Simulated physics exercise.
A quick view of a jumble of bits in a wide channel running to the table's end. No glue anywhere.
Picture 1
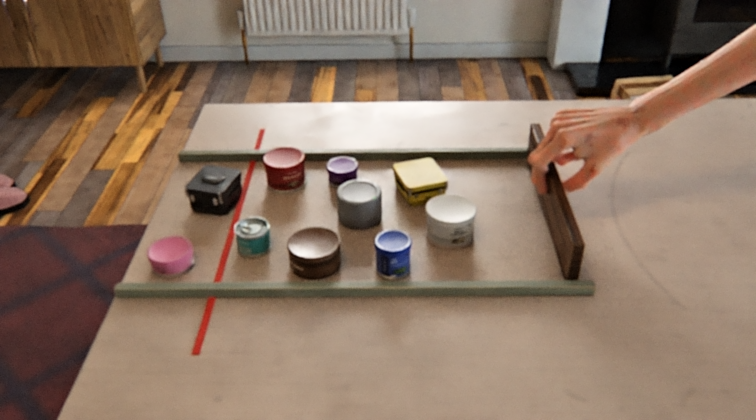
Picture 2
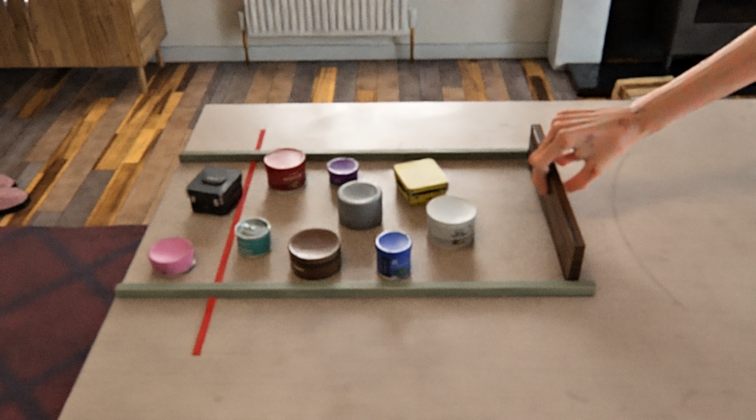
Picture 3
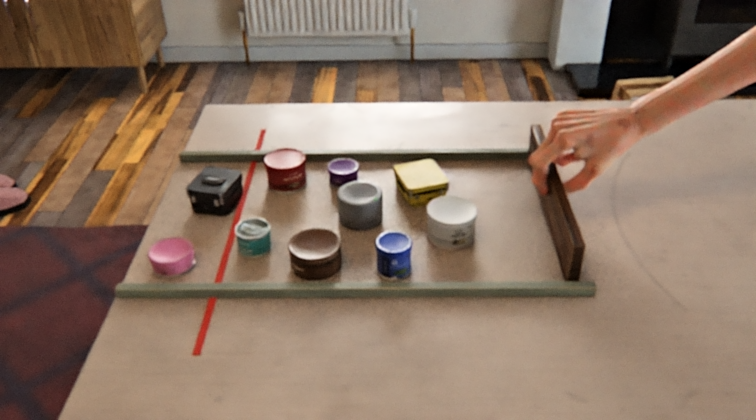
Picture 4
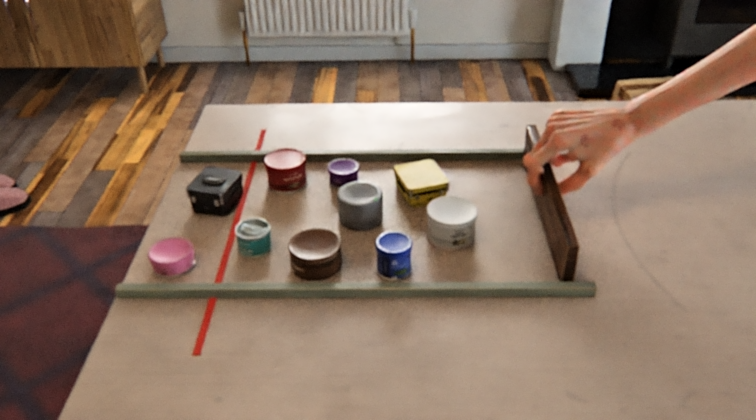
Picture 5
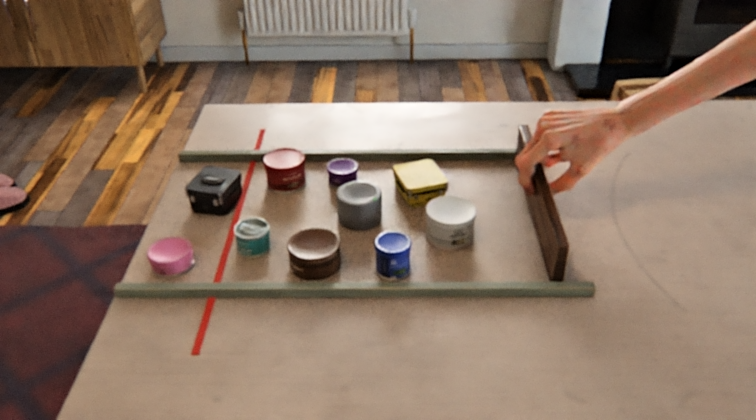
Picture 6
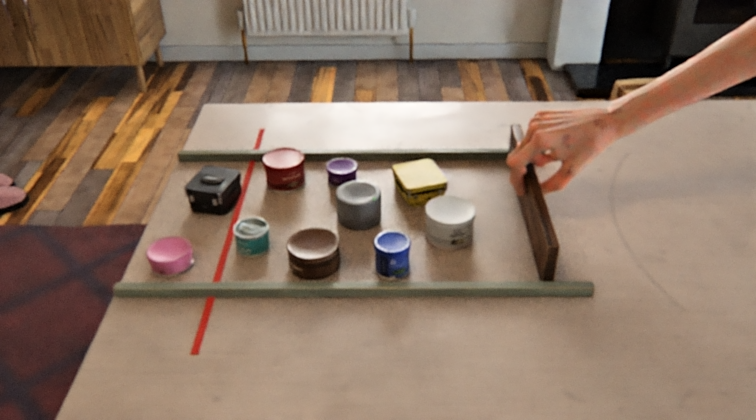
To begin with, a hand holds a dark board upright at the right end of a channel between two green rails, where assorted tins, pots and two cases sit around a red tape line. The hand then slides the board slightly left, while the scattered items stay in place.
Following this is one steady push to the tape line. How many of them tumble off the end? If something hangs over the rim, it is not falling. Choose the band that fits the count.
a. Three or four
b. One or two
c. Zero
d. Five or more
b, one or two.
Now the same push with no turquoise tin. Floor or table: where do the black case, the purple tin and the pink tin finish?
Black case: Still there. Purple tin: Still there. Pink tin: Over the edge.
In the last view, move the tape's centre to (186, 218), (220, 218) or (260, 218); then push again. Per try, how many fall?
Going through each try, you'd get 6, 2 and 0.
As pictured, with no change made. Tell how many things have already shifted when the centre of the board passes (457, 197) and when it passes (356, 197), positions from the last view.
First 1, after that 7.
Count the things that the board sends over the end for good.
Result - number fallen: 2.
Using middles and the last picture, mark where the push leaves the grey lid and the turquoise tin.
Final centres, first then second: (214, 201), (162, 232).
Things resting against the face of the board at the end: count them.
Result: 4 in all.
A little later, none off yet; pink tin at rest near (171, 257); black case at rest near (215, 190); turquoise tin at rest near (252, 238).
Next, none off yet; pink tin at rest near (171, 257); black case at rest near (210, 192); turquoise tin shifted about its own width near (216, 232).
When it is over, the number that fall off is one or two; down, red pot and pink tin.
